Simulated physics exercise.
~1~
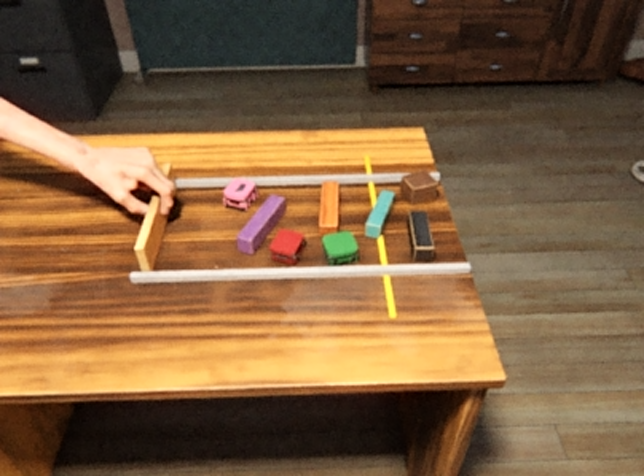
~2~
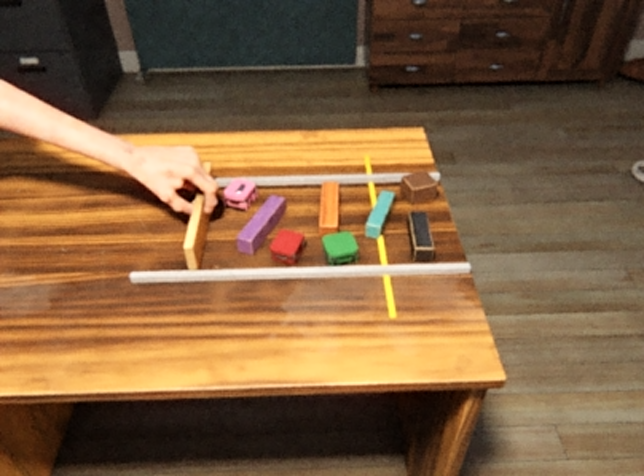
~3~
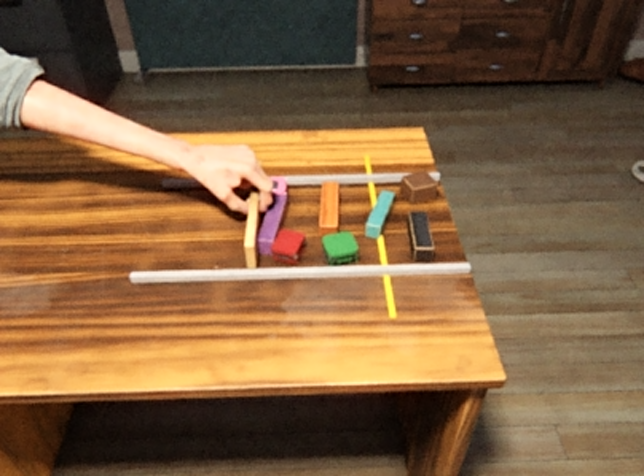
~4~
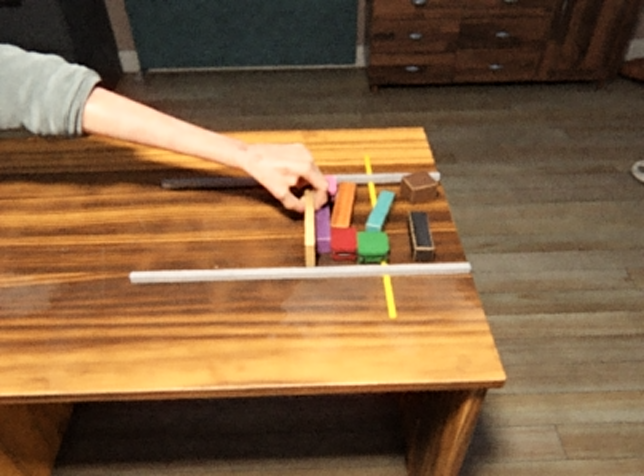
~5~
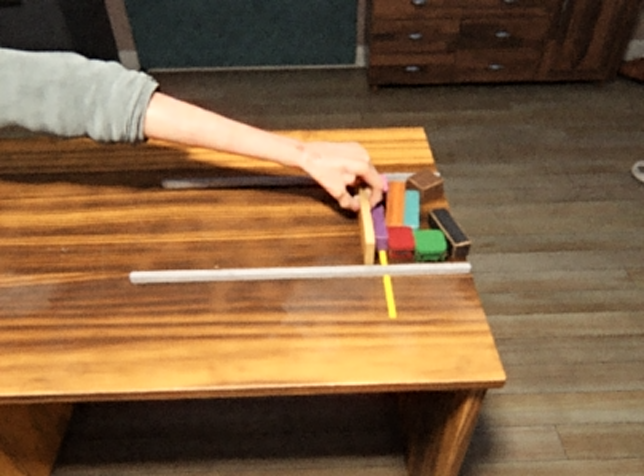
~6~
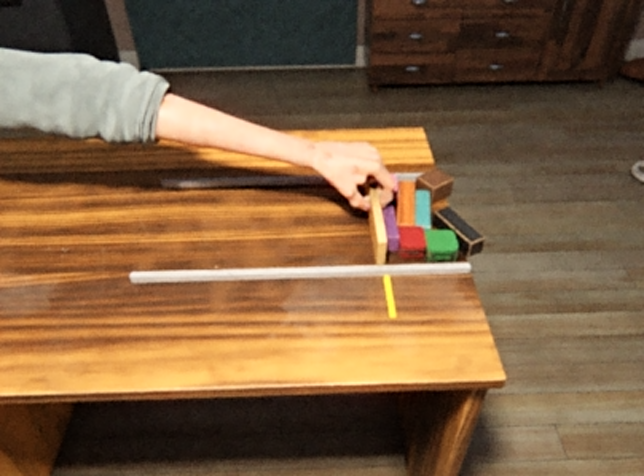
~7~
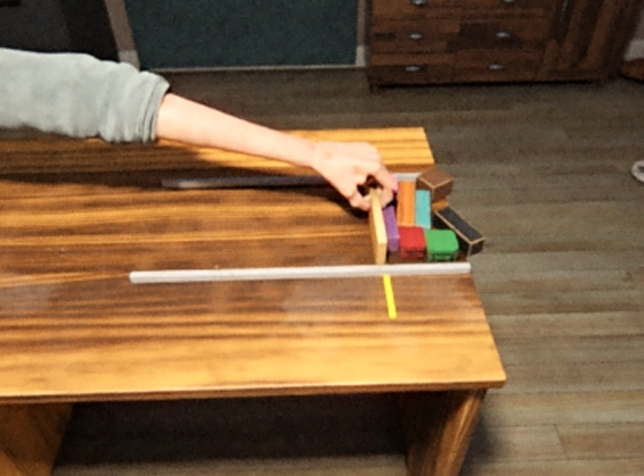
We see a hand push an upright board rightward between two rails on a wooden table, gathering colourful blocks and sticks into a cluster beyond the yellow tape line. The board stops with the pieces bunched near the table's right edge, the black stick slanting over it, and none fallen.
